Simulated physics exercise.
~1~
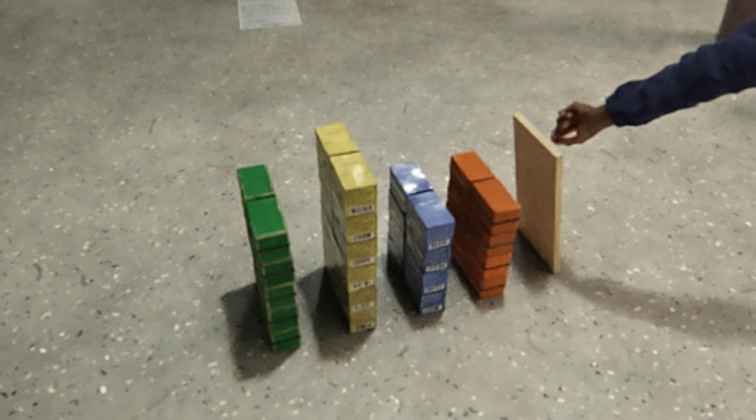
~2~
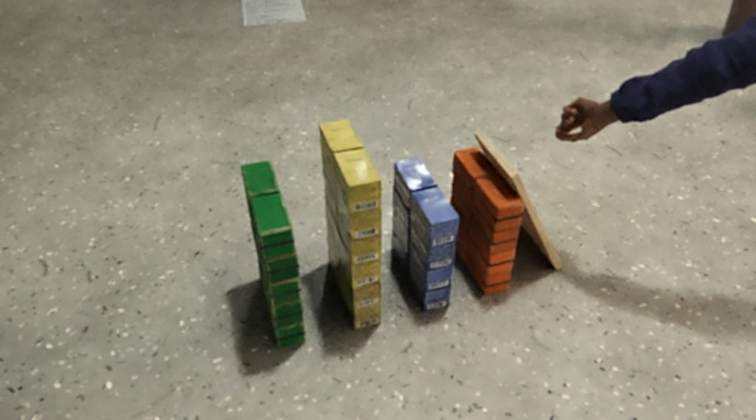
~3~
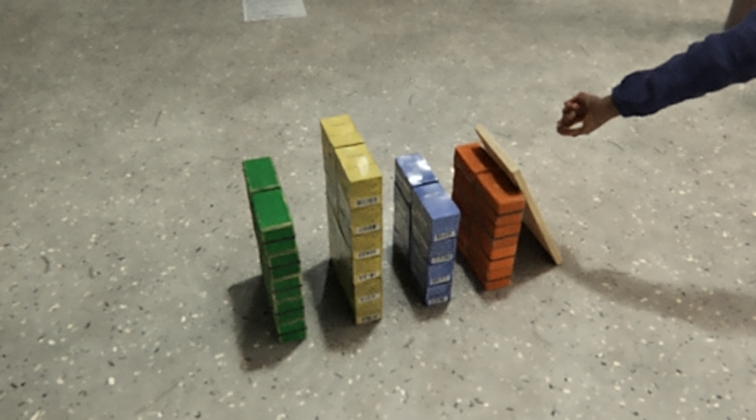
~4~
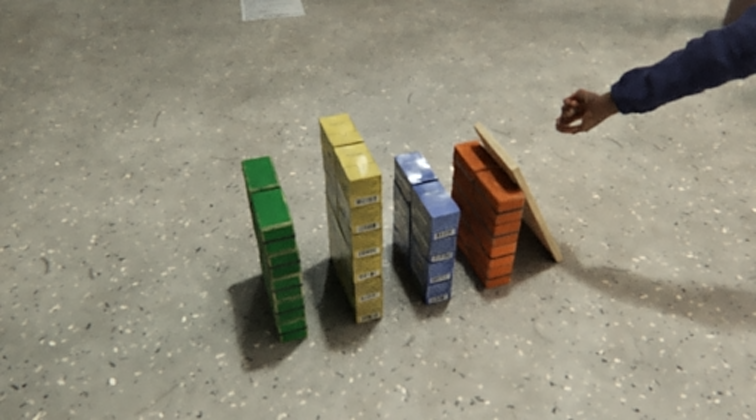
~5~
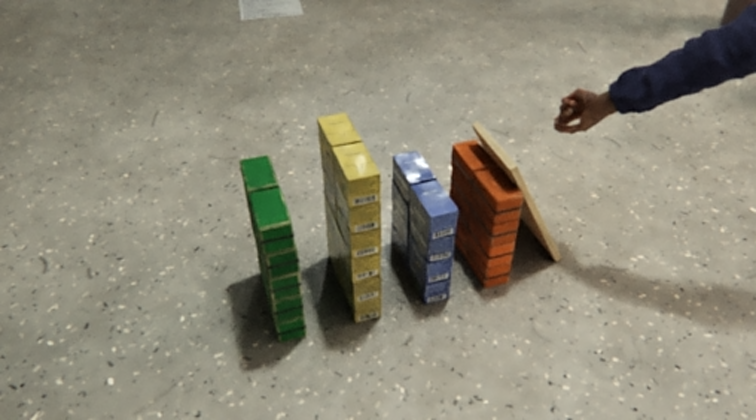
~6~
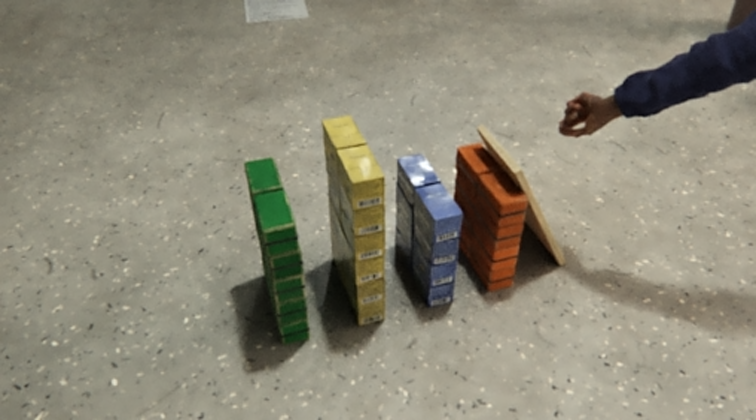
On a speckled grey floor, a wooden board stood beside orange, blue, yellow and green stacks of small packets until a hand at the right tipped it left; it came to rest leaning against the orange stack, and every stack stayed standing.
